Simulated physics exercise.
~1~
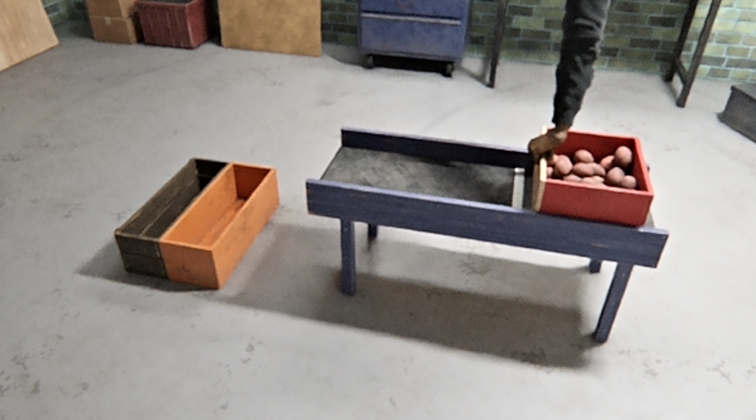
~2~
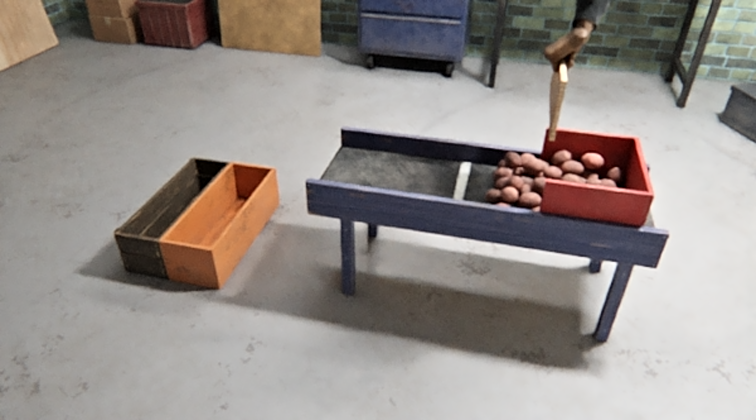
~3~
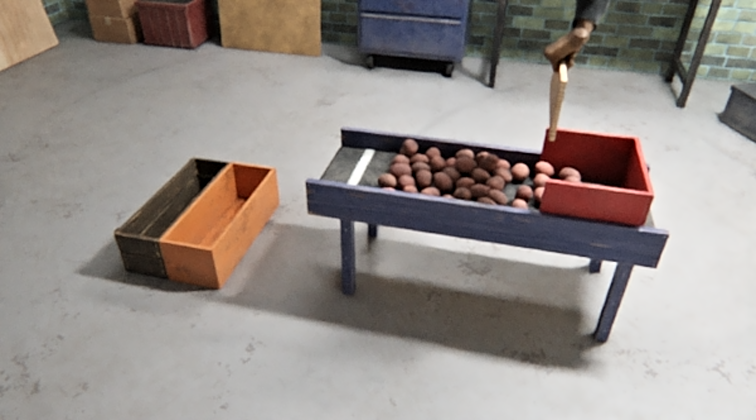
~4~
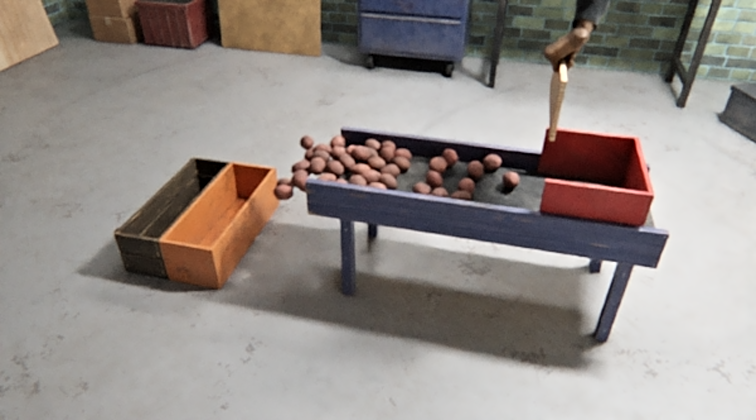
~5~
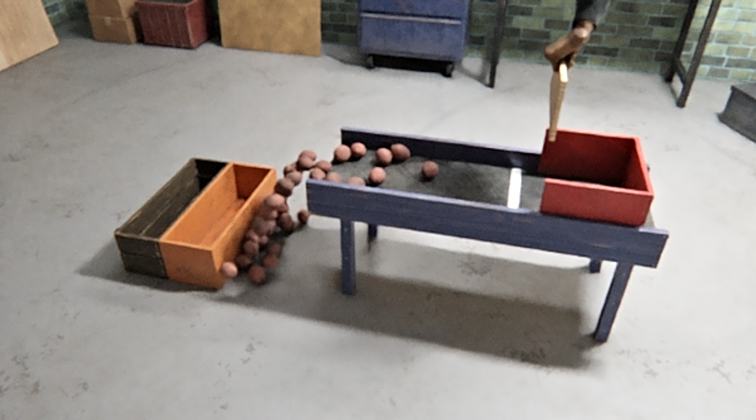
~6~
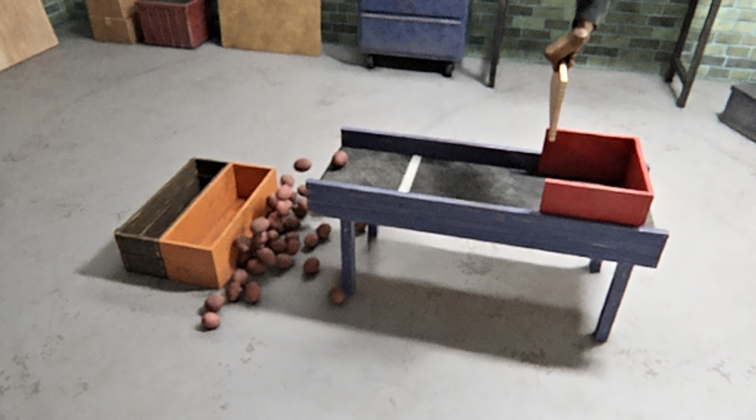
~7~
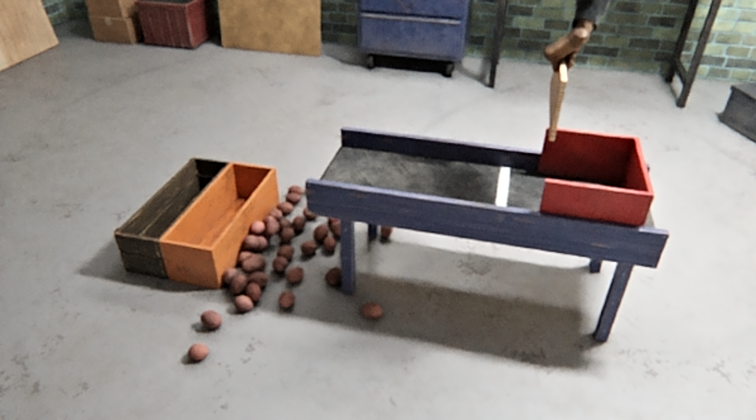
Red potatoes ride the belt left and spill onto the floor short of the orange bin.
